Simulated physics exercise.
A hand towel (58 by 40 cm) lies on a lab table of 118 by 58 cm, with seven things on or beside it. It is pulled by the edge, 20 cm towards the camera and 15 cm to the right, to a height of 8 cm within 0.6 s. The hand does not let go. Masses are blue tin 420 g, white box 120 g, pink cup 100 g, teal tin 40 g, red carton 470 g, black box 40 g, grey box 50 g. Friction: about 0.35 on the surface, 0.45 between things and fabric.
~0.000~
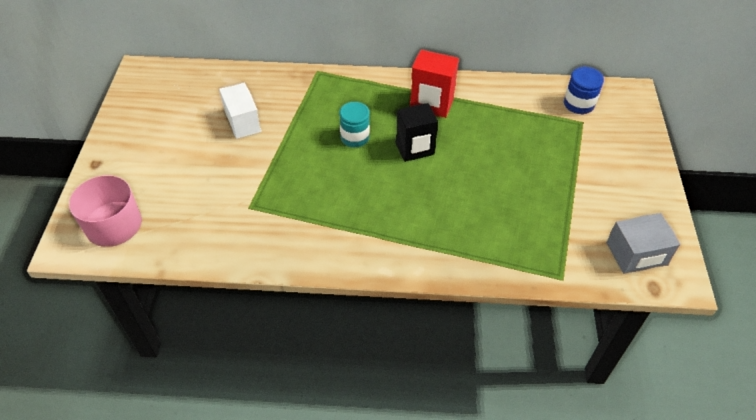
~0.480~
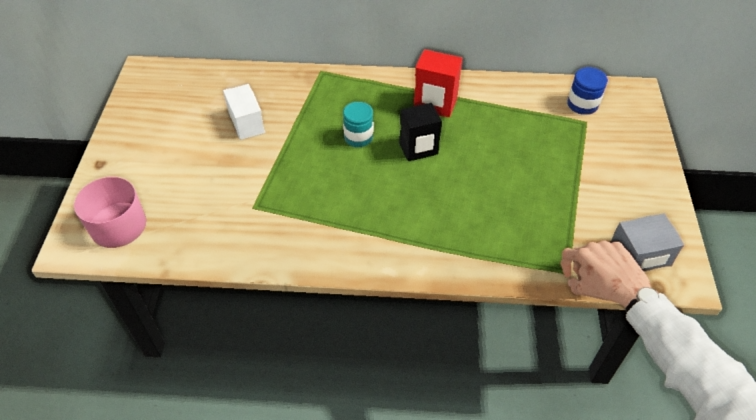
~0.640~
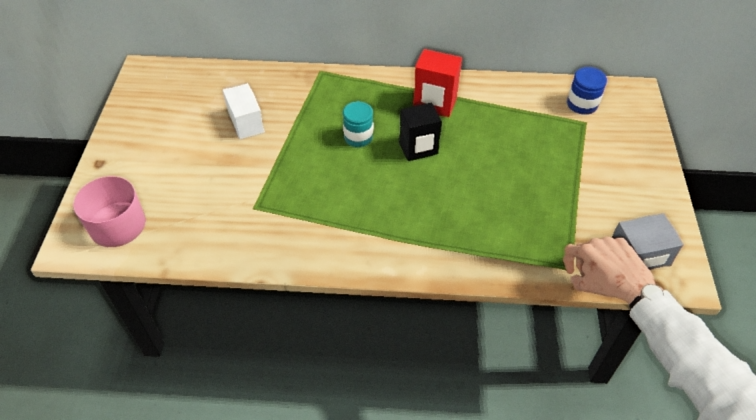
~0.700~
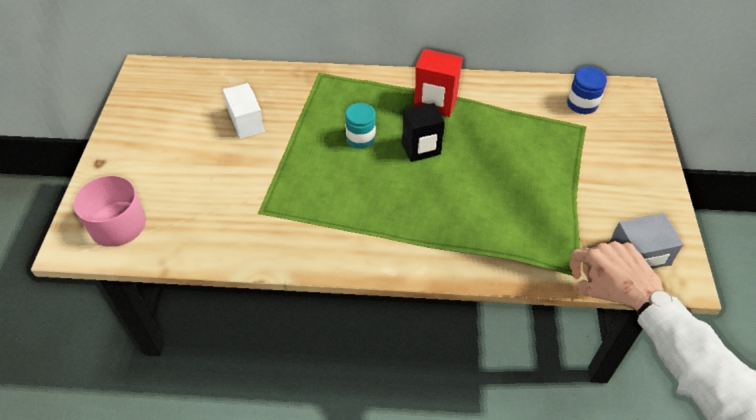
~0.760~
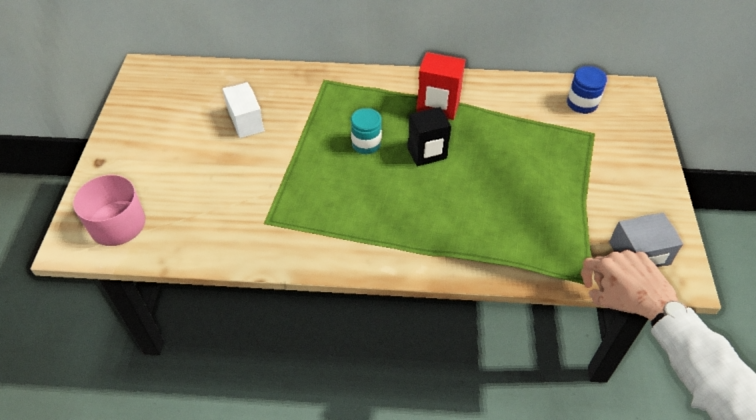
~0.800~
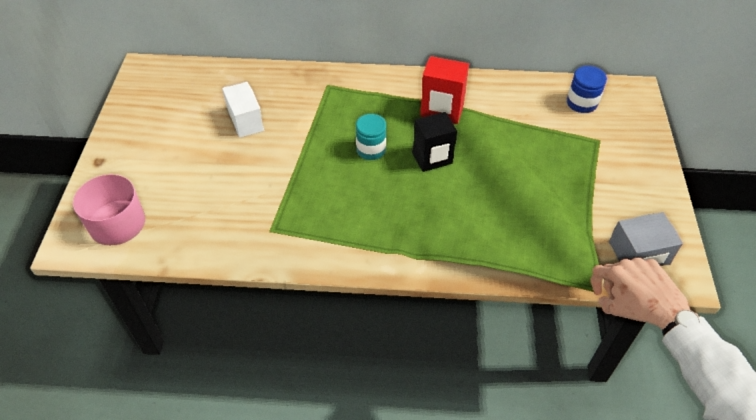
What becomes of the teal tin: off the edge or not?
The teal tin stays on.
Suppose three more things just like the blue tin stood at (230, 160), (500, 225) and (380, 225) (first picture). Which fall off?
In that order: Stays on, drops off, goes over.
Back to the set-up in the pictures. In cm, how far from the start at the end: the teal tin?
Teal tin 30 cm.
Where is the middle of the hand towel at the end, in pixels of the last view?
Near (529, 270).
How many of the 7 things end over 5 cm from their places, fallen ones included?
That makes 4.
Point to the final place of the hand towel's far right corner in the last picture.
Near (691, 195).
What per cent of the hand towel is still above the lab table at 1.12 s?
Some 70 per cent of it.
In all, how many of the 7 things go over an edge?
I count 0.
At 0.9 s, 90 % of the hand towel is still over the top; teal tin 12 cm off its start, black box 12 cm off its start, red carton 9 cm off its start.
At 1.0 s, 85 % of the hand towel is still over the top; teal tin 18 cm off its start, black box 16 cm off its start, red carton 12 cm off its start.
At 1.1 s, 70 % of the hand towel is still over the top; teal tin 24 cm off its start at (426, 192), black box 22 cm off its start at (497, 189), red carton 15 cm off its start at (483, 105).
At 1.2 s, 65 % of the hand towel is still over the top; teal tin 28 cm off its start, black box 26 cm off its start, red carton 15 cm off its start.
At 2.8 s, 65 % of the hand towel is still over the top; teal tin 29 cm off its start at (441, 212), black box 27 cm off its start at (514, 208), red carton 15 cm off its start at (483, 107), grey box 11 cm off its start at (709, 269).
